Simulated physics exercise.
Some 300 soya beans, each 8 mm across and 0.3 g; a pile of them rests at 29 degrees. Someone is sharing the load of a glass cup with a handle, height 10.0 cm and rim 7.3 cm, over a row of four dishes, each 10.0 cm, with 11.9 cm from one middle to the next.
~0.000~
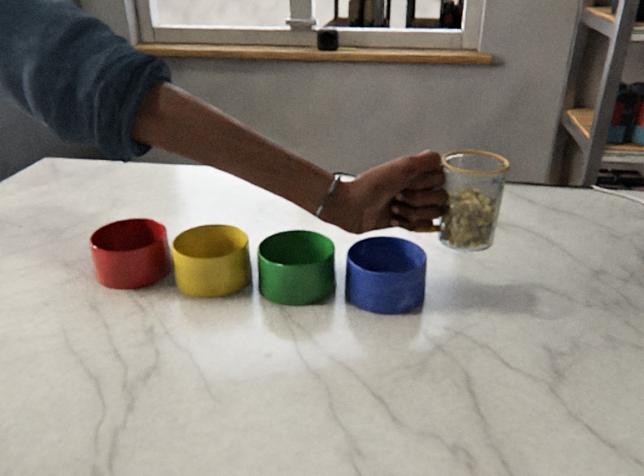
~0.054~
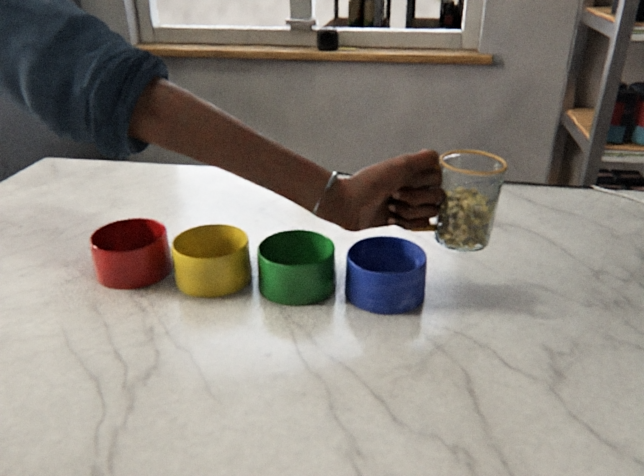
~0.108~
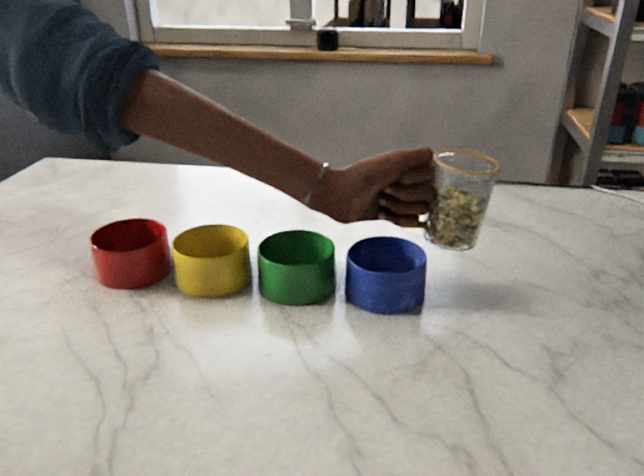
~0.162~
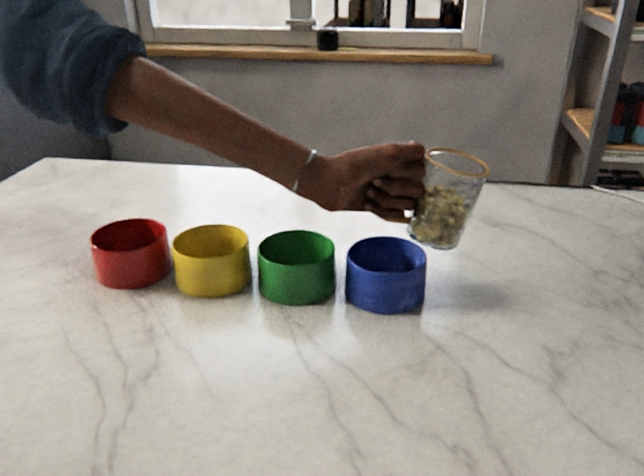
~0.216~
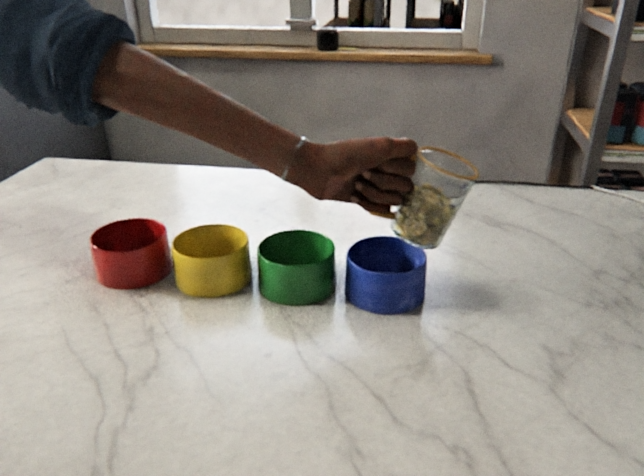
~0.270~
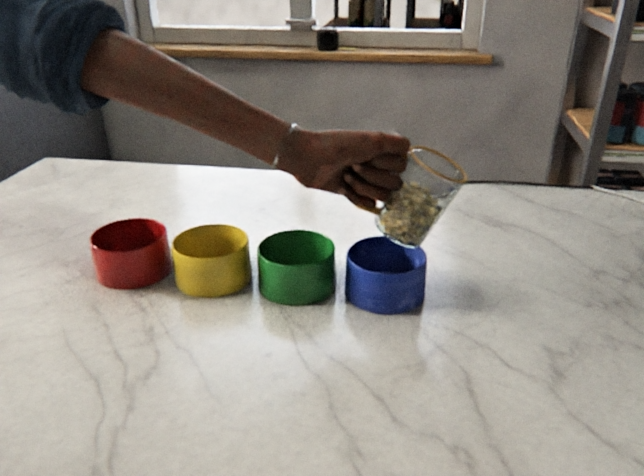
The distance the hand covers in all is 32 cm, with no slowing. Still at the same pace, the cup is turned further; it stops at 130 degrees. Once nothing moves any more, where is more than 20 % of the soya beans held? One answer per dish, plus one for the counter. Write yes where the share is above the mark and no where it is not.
Red: No, blue: No, green: Yes, yellow: No, counter: Yes.
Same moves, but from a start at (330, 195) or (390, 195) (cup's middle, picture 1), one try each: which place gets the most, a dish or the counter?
Try 1 - red; try 2 - yellow.
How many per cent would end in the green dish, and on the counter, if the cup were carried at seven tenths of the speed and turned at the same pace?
The shares would then be green 80 and counter 10.
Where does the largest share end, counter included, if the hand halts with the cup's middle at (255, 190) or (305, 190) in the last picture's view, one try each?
First try: Green; second try: Counter.
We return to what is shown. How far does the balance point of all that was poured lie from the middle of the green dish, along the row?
Around 3 cm away, toward the left-hand end.
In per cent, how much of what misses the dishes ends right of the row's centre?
Share on that side: Roughly 50 %.
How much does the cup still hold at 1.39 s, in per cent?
5 per cent.
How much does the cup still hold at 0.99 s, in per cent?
95 %.
After 0.70 s, tilt 75 degrees; cup holds 100 %.
After 0.99 s, tilt 108 degrees; cup holds 95 %, green 5 %.
After 1.39 s, tilt 130 degrees; cup holds 5 %, green 40 %, yellow 5 %.
At rest (2.2 s), red 0 %, blue 0 %, green 40 %, yellow 5 %, counter 55 %.
